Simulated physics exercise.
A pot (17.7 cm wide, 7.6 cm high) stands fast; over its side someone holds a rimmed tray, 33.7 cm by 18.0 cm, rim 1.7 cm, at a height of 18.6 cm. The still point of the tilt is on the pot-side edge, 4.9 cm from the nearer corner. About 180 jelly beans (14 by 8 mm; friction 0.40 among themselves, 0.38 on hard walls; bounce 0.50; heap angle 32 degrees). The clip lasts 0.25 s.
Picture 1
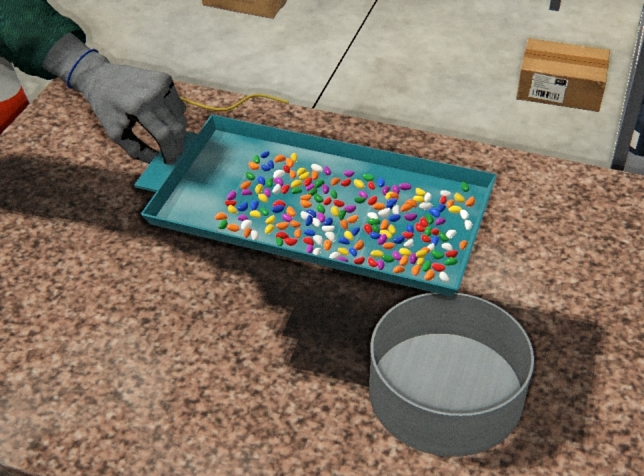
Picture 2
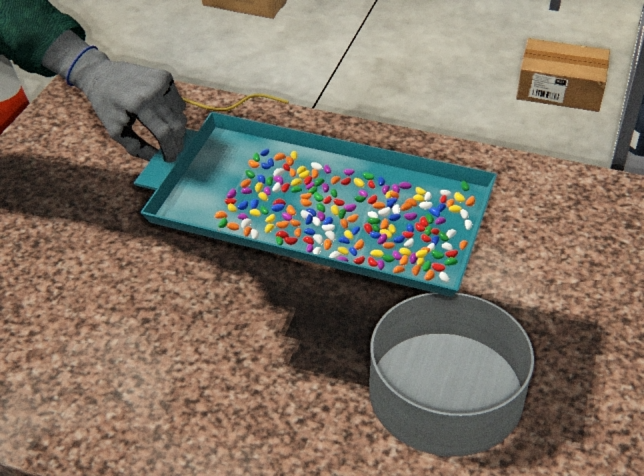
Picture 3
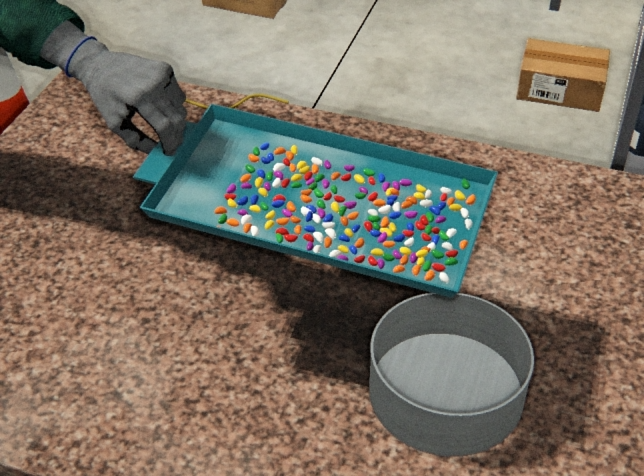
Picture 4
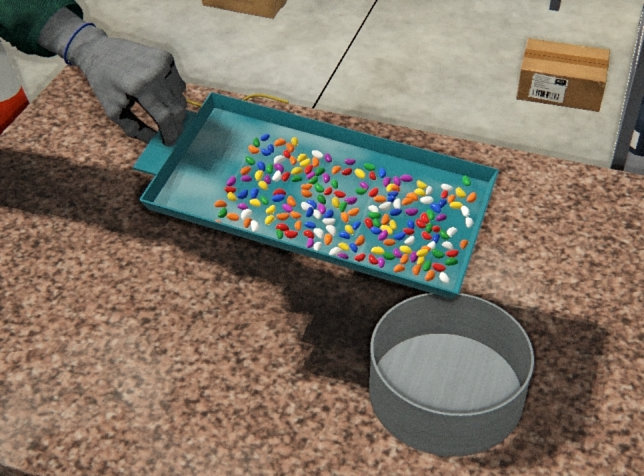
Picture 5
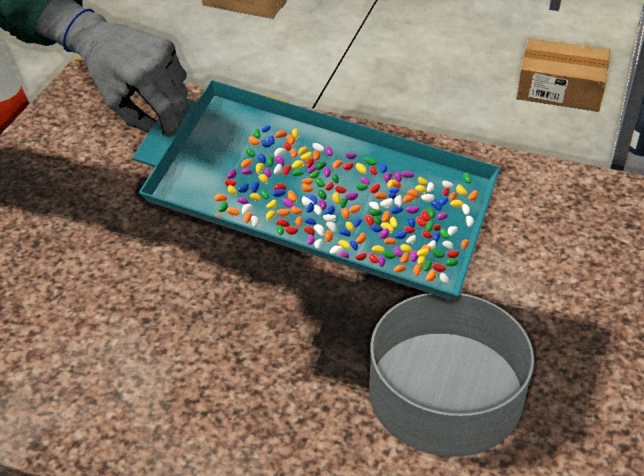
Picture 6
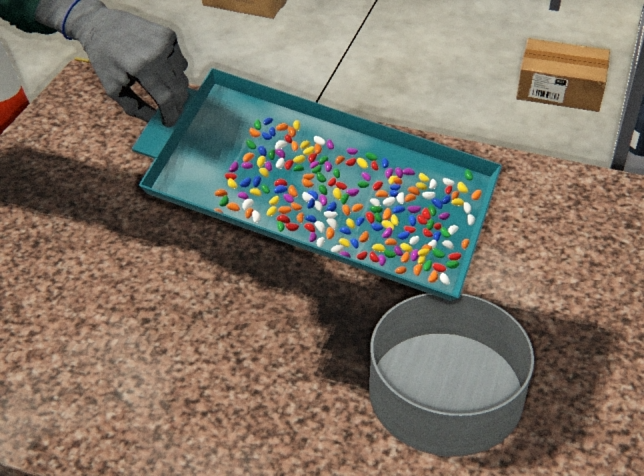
On a speckled stone counter, a gray-gloved hand slowly tilting a teal tray of colorful jelly beans toward a round metal pot.
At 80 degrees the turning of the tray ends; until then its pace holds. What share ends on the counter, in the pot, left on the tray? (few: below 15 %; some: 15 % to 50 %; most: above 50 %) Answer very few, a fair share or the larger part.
On the counter: Very few; in the pot: The larger part; left on the tray: Very few.
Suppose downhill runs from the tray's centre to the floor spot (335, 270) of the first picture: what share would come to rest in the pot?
About 80 per cent.
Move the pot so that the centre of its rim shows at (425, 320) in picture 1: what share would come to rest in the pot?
Some 30 per cent.
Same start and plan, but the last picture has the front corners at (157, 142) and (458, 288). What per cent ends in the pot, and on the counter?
Pot 60, counter 40.
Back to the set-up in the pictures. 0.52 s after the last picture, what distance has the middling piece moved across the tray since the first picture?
Roughly 5 cm.
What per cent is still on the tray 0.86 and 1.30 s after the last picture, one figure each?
In turn: 75, 5.
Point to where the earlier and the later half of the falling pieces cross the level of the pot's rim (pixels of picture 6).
At about (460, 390), then at (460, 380).
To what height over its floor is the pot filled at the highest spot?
About 2.5 cm.
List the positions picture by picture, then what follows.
The first frame shows tray tilt 0 degrees, front corners at (149, 212) and (453, 284); middle of the pieces at (342, 214); pot at (452, 350).
The second frame shows tray tilt 1 degrees, front corners at (149, 210) and (453, 284); middle of the pieces at (342, 213).
The third frame shows tray tilt 3 degrees, front corners at (149, 205) and (454, 285); middle of the pieces at (342, 211).
The fourth frame shows tray tilt 6 degrees, front corners at (148, 197) and (454, 287), lowest corner right front; middle of the pieces at (343, 206).
The fifth frame shows tray tilt 9 degrees, front corners at (148, 190) and (454, 289), lowest corner right front; middle of the pieces at (343, 202).
The sixth frame shows tray tilt 12 degrees, front corners at (148, 183) and (454, 291), lowest corner right front; middle of the pieces at (344, 198); pot at (452, 350).
Then, 0.52 s after the last picture, tilt 44 degrees; the tray holds 100 %, the pot 0 %.
Then, 0.86 s after the last picture, tilt 66 degrees; the tray holds 75 %, the pot 10 %.
Then, 1.30 s after the last picture, tilt 80 degrees; the tray holds 5 %, the pot 90 %.
In the end, counter 0 %, pot 100 %, tray 0 %.
